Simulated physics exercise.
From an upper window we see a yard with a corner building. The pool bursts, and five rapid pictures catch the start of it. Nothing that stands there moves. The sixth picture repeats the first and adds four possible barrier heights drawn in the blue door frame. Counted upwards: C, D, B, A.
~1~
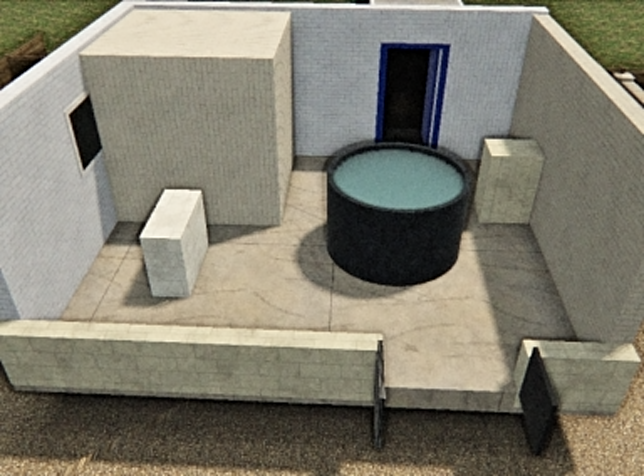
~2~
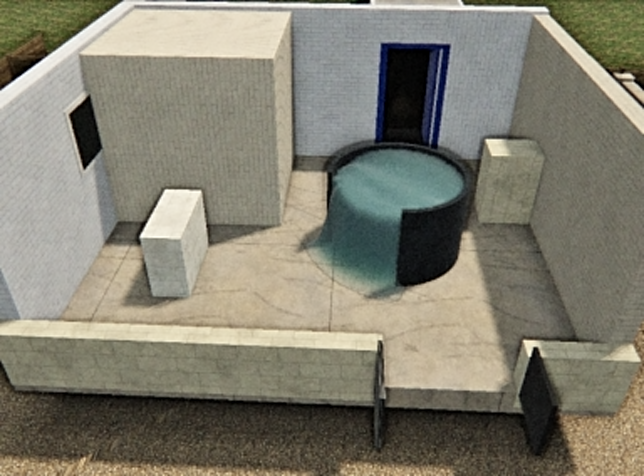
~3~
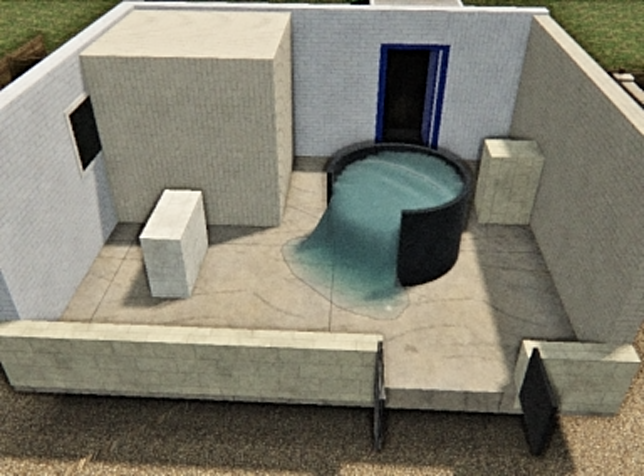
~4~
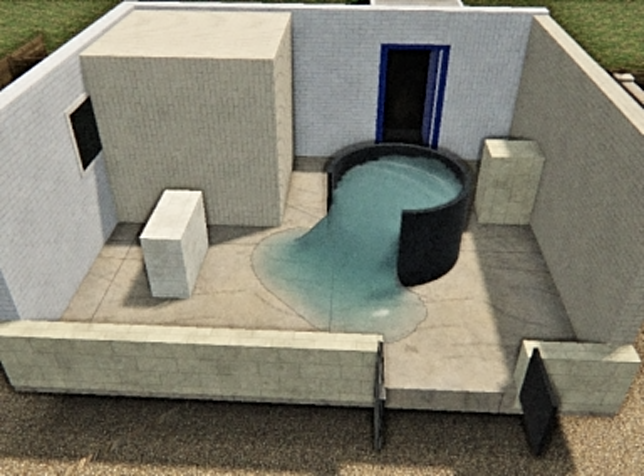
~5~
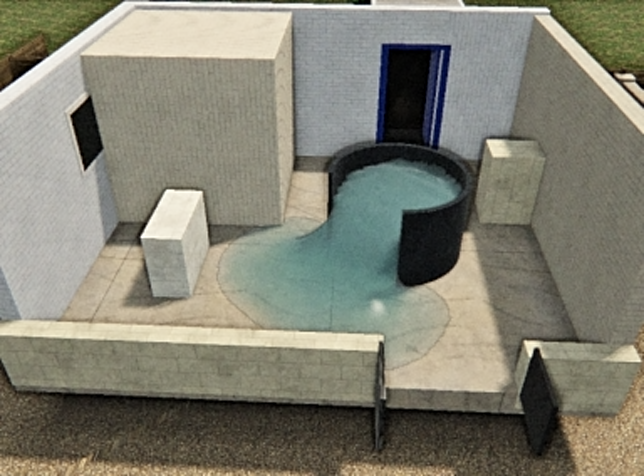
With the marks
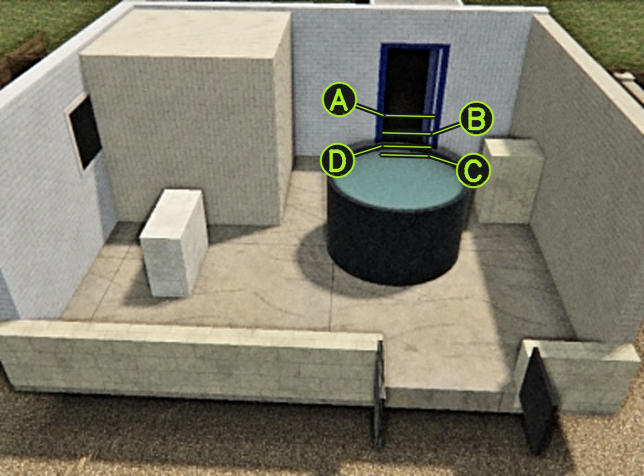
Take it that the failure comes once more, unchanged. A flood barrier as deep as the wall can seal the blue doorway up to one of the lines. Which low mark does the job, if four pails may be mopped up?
It is C.
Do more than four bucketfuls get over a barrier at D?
No.
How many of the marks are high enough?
All of the four.
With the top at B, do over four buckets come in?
No, not at all.
On the marked copy, A at (409, 116); B at (407, 133); C at (405, 155); D at (406, 146); from the bottom up C, D, B, A.
For line A, nothing gets over.
For line B, nothing gets over.
For line C, a splash gets over, under a bucket.
For line D, nothing gets over.
